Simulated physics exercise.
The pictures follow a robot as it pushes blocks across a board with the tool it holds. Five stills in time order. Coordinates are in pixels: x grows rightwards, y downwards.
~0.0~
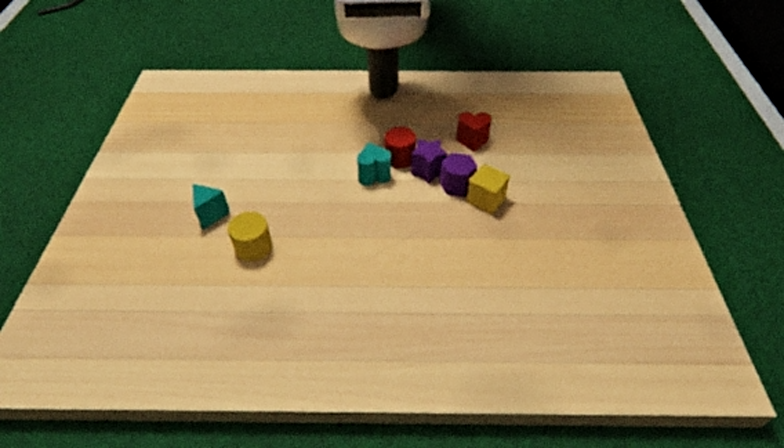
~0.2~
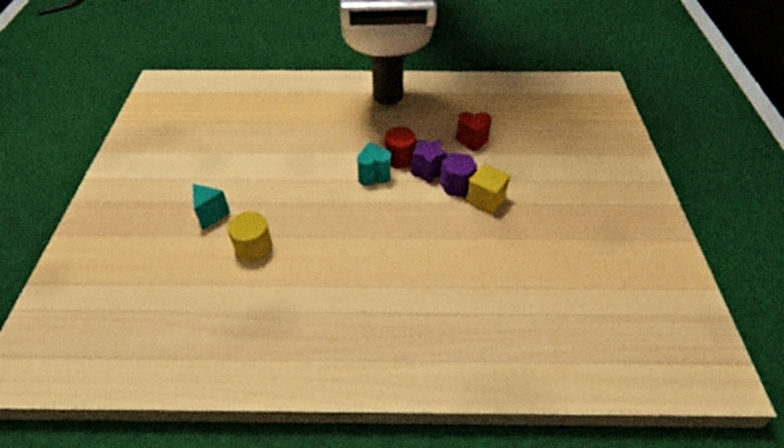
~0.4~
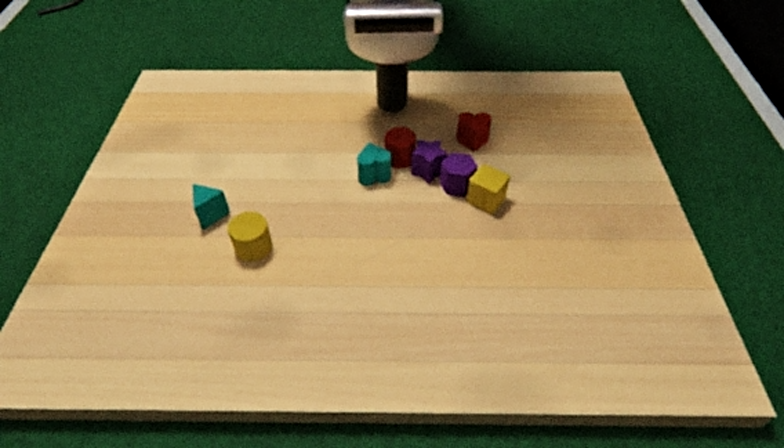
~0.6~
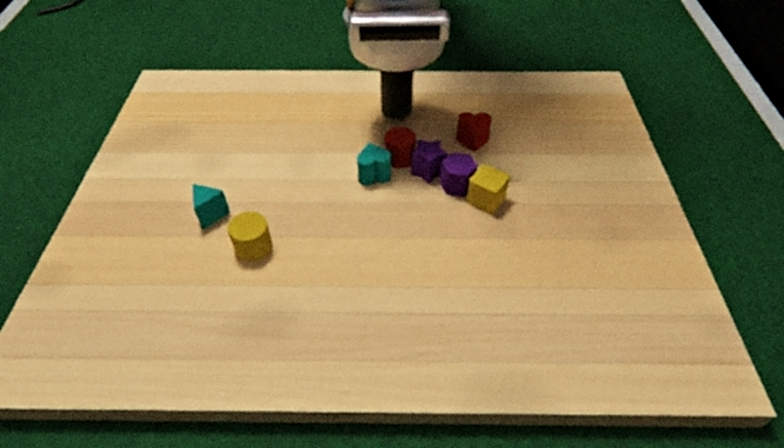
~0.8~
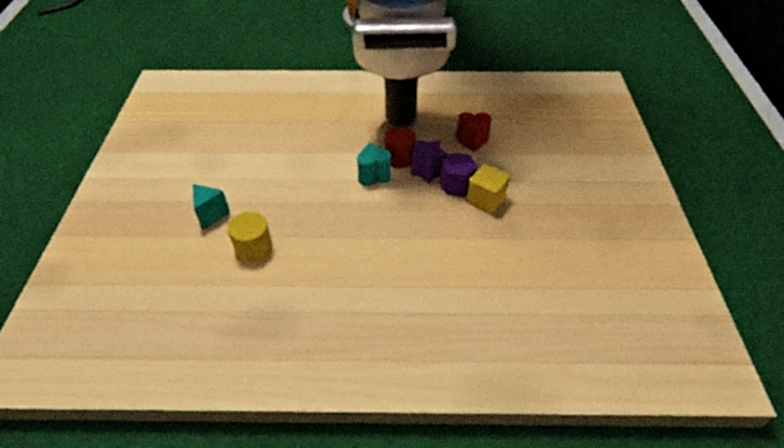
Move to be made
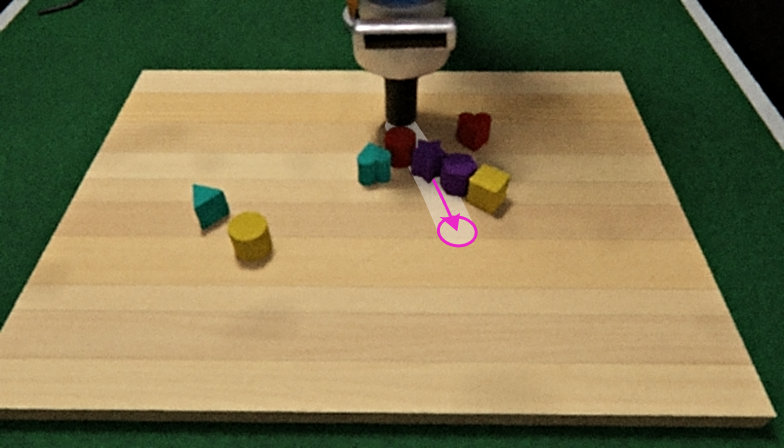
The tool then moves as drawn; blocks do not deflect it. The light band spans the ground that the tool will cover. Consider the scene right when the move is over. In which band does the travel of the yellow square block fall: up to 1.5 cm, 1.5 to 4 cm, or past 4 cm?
It ends 1.5 to 4 cm away.
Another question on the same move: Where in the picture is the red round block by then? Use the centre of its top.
I predict (401, 164).
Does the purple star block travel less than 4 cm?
No.
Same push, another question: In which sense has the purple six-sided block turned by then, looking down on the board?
It spins anti-clockwise.
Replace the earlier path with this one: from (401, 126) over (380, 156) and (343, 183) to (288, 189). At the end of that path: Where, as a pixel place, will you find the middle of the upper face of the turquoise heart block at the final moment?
Most likely (357, 181).
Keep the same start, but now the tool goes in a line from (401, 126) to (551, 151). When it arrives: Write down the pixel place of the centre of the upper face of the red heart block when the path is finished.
Around (566, 149).
The line goes from (401, 126) via (429, 173), ending at (457, 231).
On the path given first. One third of the way, tool at (420, 149); red round block at (401, 152); purple star block at (432, 153), turned 20° anticlockwise.
Two thirds of the way, tool at (440, 184); red round block at (401, 164); purple star block at (449, 192), turned 15° anticlockwise; purple six-sided block at (486, 191), turned 35° anticlockwise; yellow square block at (519, 190), turned 30° anticlockwise.
At the end, tool at (458, 224); red round block at (401, 164); purple star block at (466, 236); purple six-sided block at (492, 196), turned 50° anticlockwise; yellow square block at (523, 191), turned 45° anticlockwise.
